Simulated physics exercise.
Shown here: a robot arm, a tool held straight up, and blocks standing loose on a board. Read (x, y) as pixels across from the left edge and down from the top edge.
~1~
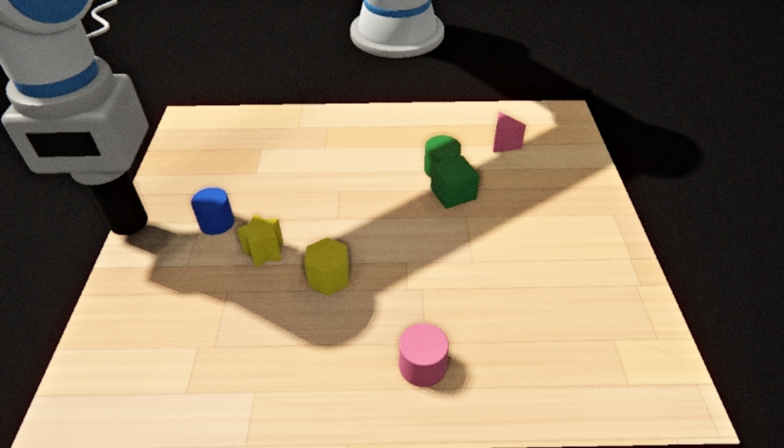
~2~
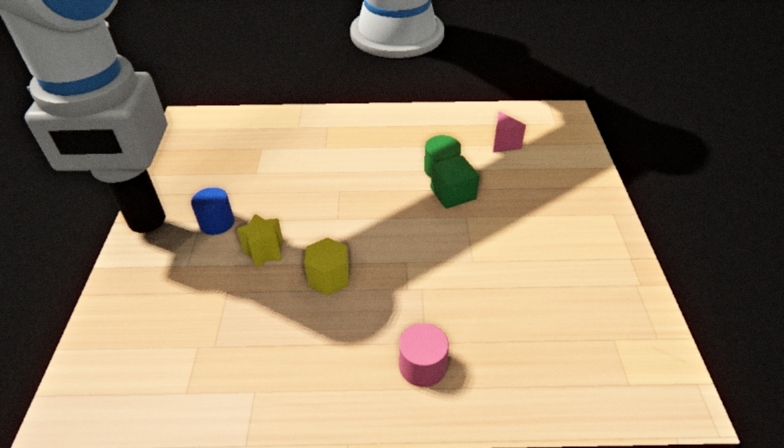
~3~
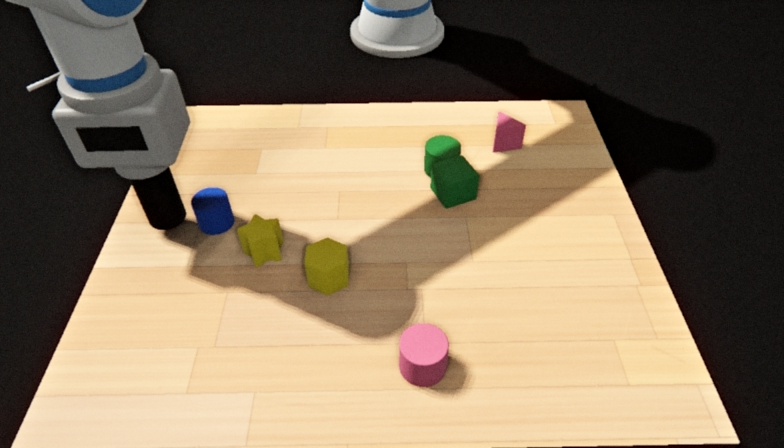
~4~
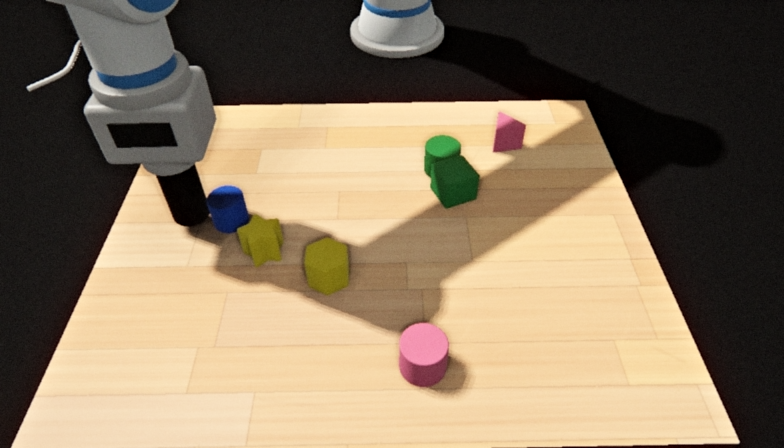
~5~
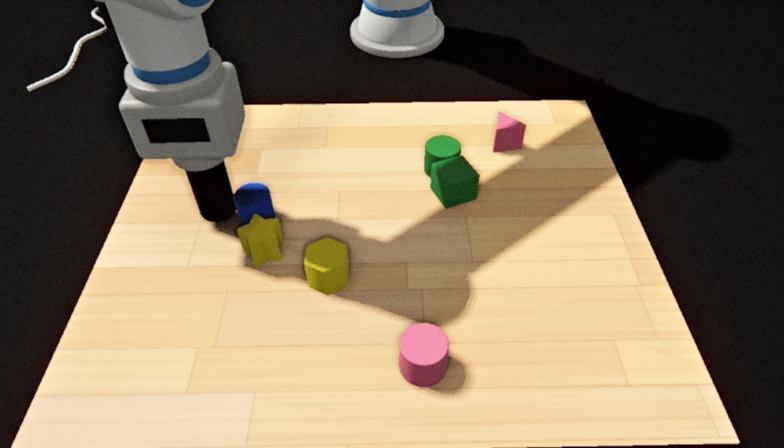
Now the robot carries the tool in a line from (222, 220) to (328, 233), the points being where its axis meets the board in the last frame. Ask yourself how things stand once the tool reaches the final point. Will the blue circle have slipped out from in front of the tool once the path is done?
I expect so.
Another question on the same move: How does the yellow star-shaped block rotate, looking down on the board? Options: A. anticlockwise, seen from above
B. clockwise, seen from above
My answer is option B.
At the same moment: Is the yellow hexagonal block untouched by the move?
The answer is yes.
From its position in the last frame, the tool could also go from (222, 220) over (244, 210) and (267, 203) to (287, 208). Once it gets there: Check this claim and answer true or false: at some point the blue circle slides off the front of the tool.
Answer: False.
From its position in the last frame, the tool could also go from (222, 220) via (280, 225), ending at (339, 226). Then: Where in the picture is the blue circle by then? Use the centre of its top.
It is going to be at (351, 179).
What follows on the original path. One third of the way, tool (254, 214); blue circle (287, 192).
Two thirds of the way, tool (291, 218); blue circle (318, 188); yellow star-shaped block (264, 232), turned 25° clockwise.
At the end, tool (326, 222); blue circle (334, 184); yellow star-shaped block (264, 232), turned 25° clockwise; yellow hexagonal block still.
